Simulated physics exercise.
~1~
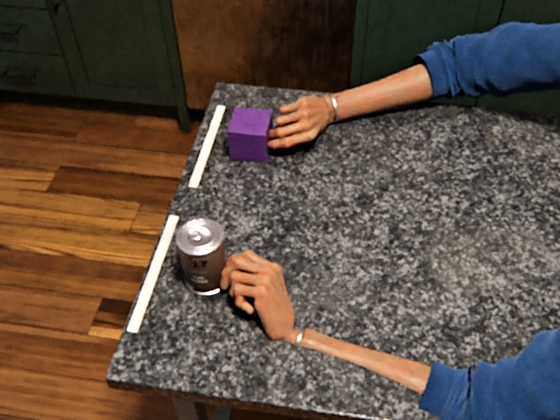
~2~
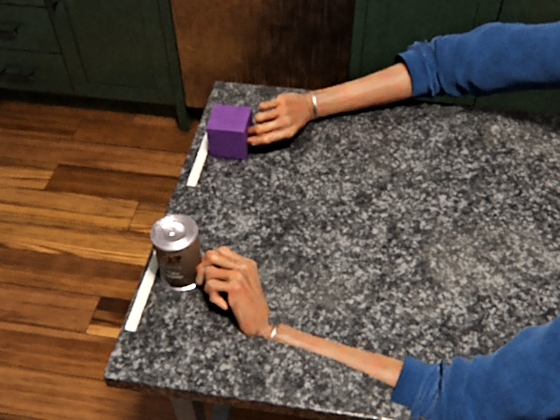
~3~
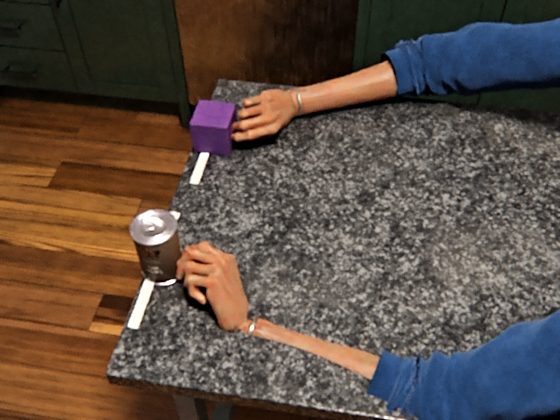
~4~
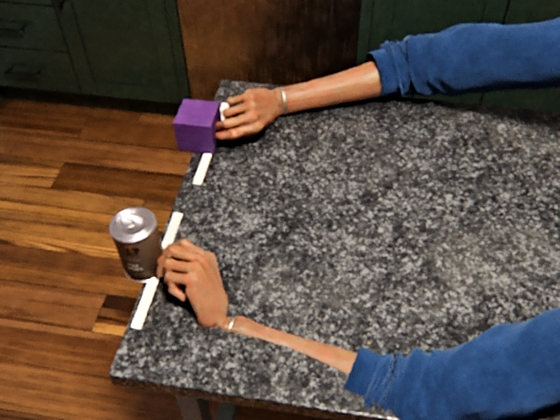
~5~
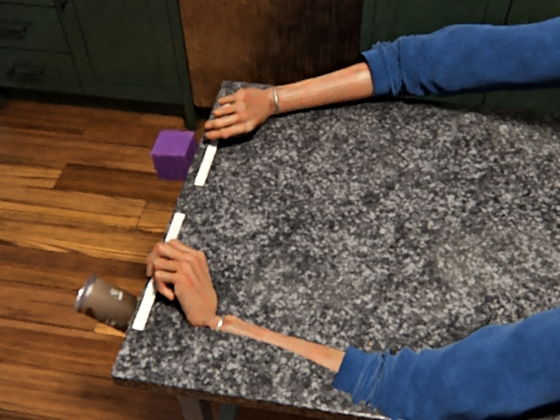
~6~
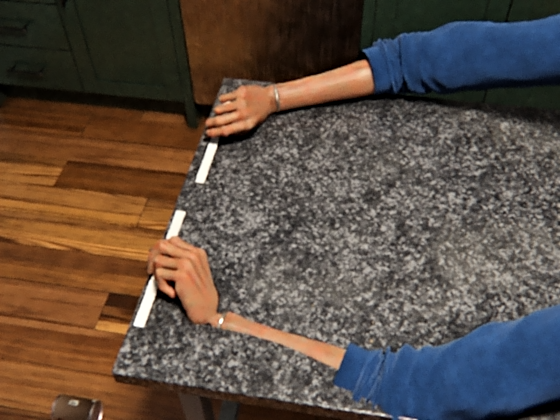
Purple block and brown can sliding left under two hands across a speckled tabletop, then tipping over the edge and falling floorward.
